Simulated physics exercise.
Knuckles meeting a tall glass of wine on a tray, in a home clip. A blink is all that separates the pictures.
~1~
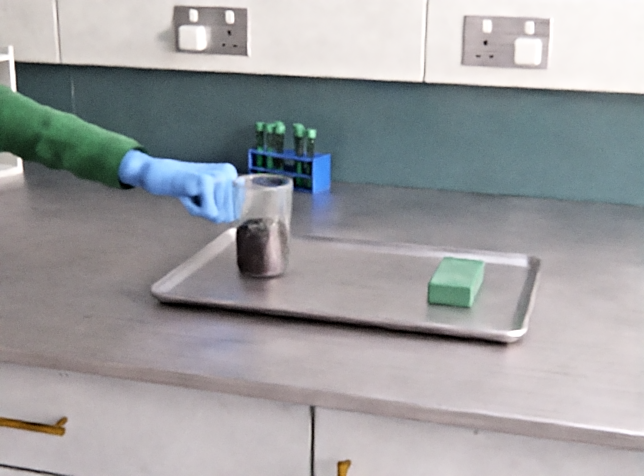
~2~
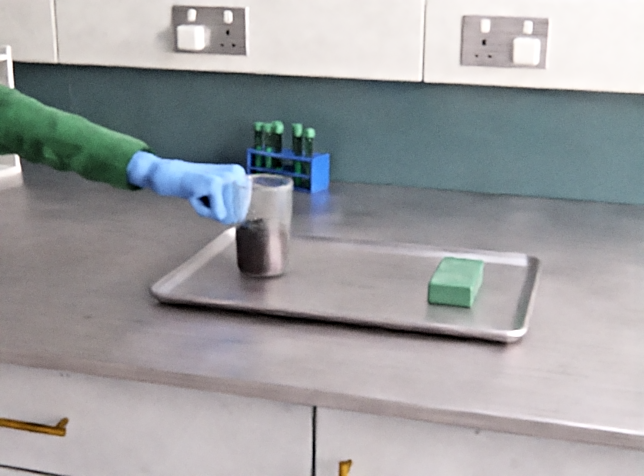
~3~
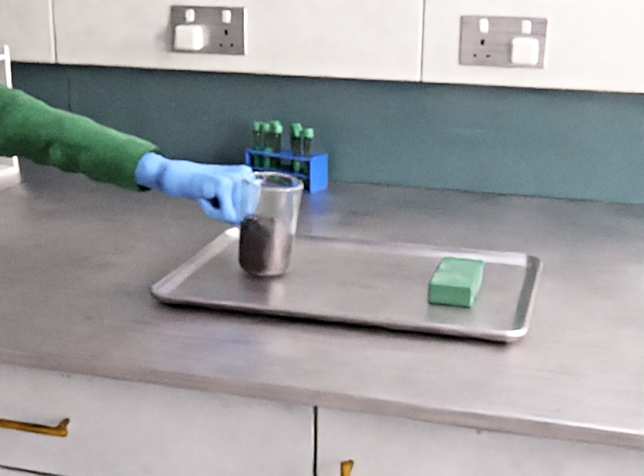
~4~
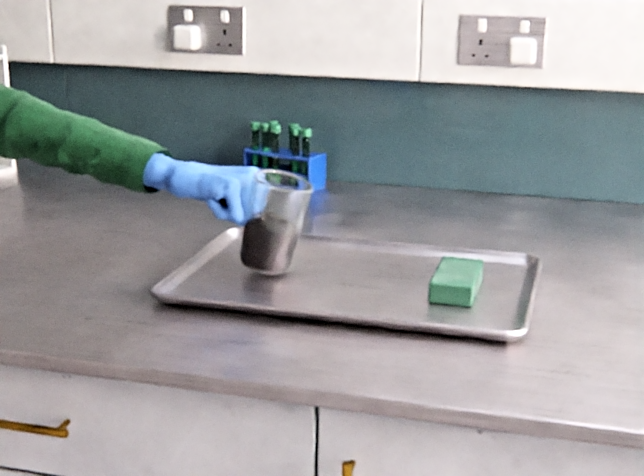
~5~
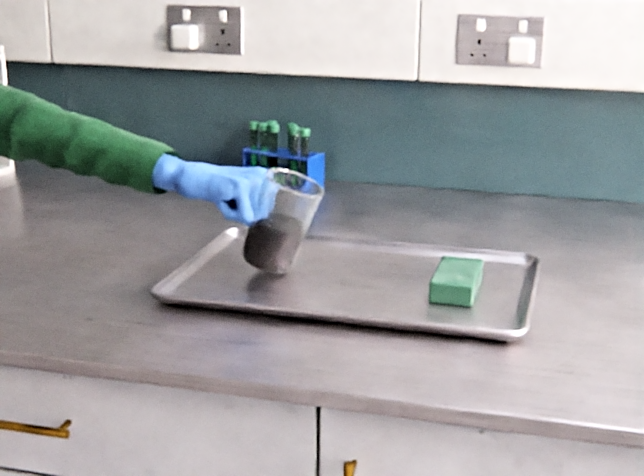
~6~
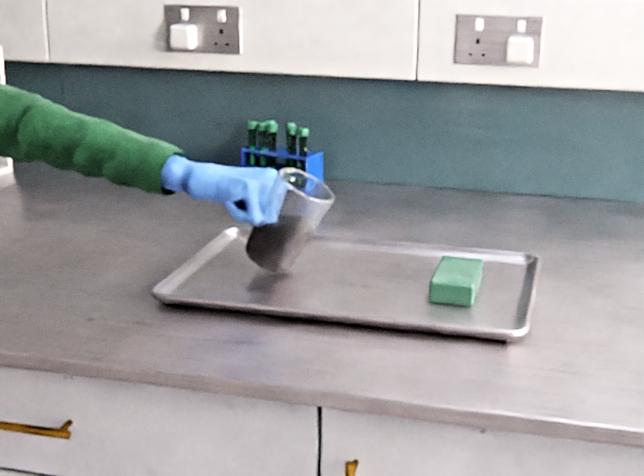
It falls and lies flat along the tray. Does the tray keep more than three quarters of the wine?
Pretty clearly the tray holds more than three quarters of it afterwards.
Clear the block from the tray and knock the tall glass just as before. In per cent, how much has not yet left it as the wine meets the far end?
Around 45 percent.
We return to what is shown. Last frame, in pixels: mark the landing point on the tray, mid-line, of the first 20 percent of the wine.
Impact centre, mid-line: Approx. (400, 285).
A moment on, the tall glass is falling and 100 per cent is in the glass, 0 on the tray and 0 above or beyond its rim.
Next, the tall glass lies on its side and 80 per cent is in the glass, 11 on the tray and 9 above or beyond its rim.
Then the tall glass lies on its side and 40 per cent is in the glass, 35 on the tray and 24 above or beyond its rim.
Later the tall glass lies on its side and 21 per cent is in the glass, 68 on the tray and 11 above or beyond its rim.
Finally, 90 per cent is held by tray and glass, 10 is off the tray.
